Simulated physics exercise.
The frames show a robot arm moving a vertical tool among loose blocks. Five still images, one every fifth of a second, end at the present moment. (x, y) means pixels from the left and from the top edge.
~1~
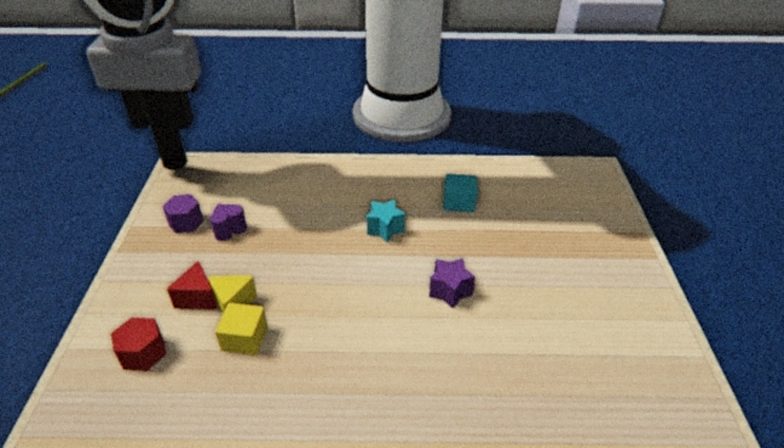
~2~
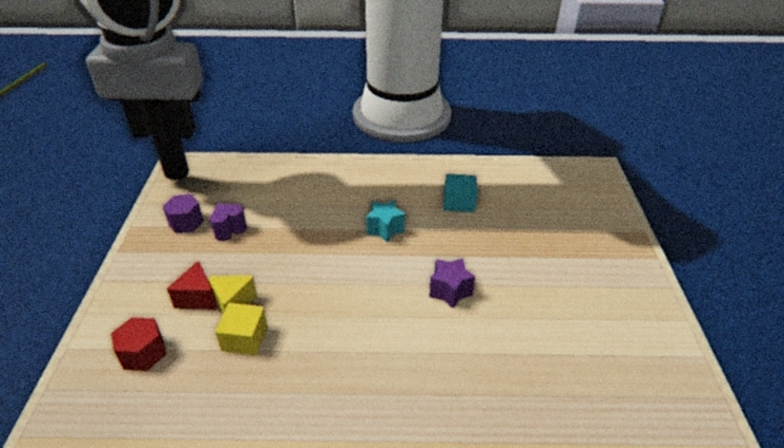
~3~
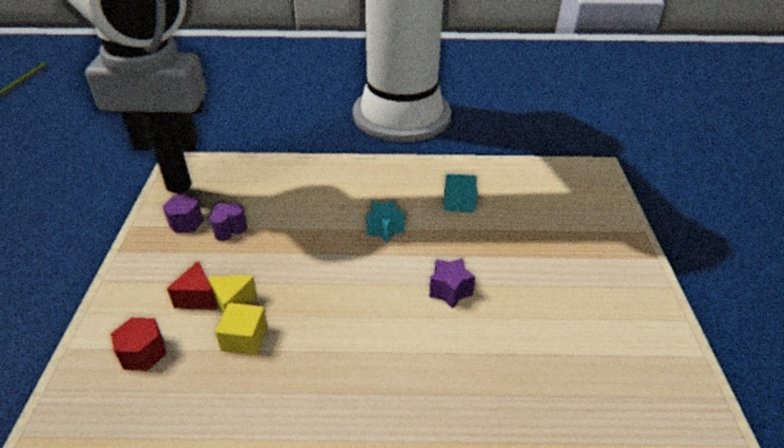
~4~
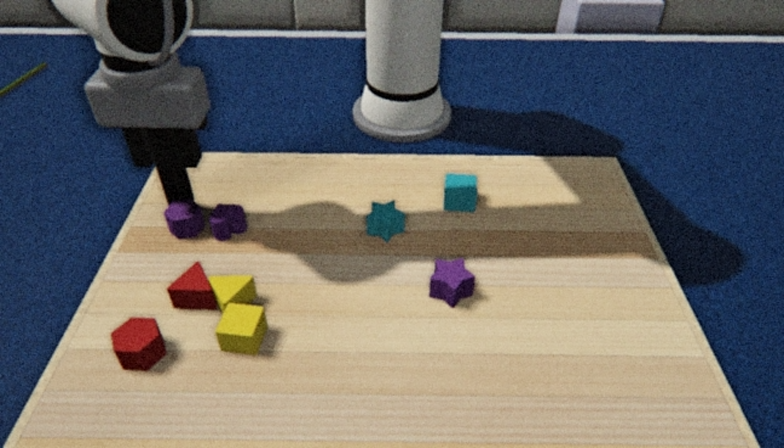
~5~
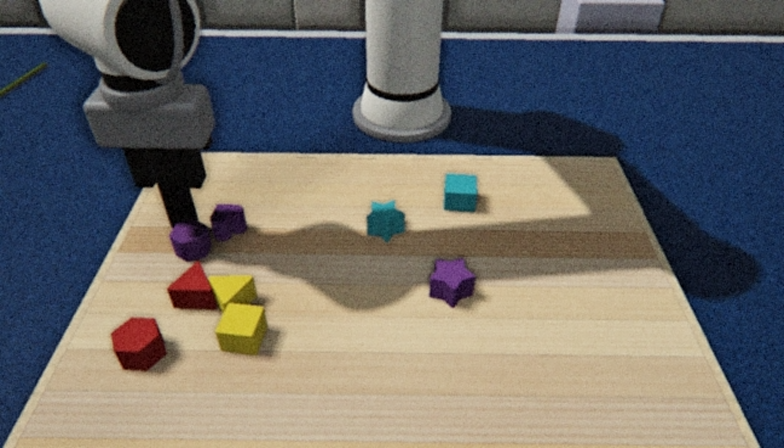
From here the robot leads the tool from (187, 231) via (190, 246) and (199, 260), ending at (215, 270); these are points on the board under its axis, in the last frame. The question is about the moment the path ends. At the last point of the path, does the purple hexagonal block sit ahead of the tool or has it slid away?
Once the path is finished, the purple hexagonal block still sits ahead of the tool.
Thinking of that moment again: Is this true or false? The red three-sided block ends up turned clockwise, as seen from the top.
That statement is accurate.
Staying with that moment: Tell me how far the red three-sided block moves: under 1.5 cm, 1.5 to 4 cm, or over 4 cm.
The red three-sided block moves 1.5-4 cm.
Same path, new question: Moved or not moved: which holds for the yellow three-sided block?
The yellow three-sided block changes place.
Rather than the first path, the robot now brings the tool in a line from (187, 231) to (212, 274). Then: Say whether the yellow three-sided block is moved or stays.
Moved.
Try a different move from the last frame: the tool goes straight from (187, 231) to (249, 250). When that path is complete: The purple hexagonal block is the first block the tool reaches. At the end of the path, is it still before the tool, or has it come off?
The tool should slip past it.
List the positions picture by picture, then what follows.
The first frame shows tool tip at (175, 163); block tops, purple hexagonal block at (180, 204); red three-sided block at (192, 279); yellow three-sided block at (229, 284); yellow four-sided block at (240, 319).
The second frame shows tool at (177, 173); blocks unchanged.
The third frame shows tool at (179, 186); blocks unchanged.
The fourth frame shows tool at (182, 202); purple hexagonal block at (182, 209).
The fifth frame shows tool at (185, 223); purple hexagonal block at (188, 230); red three-sided block at (192, 279); yellow three-sided block at (229, 284); yellow four-sided block at (240, 319).
On the path given first. Halfway along, tool at (191, 246); purple hexagonal block at (198, 253), turned 10° anticlockwise; red three-sided block at (193, 283), turned 15° clockwise.
At the end, tool at (213, 262); purple hexagonal block at (214, 273); red three-sided block at (188, 300), turned 60° clockwise; yellow three-sided block at (238, 293); yellow four-sided block at (248, 328).
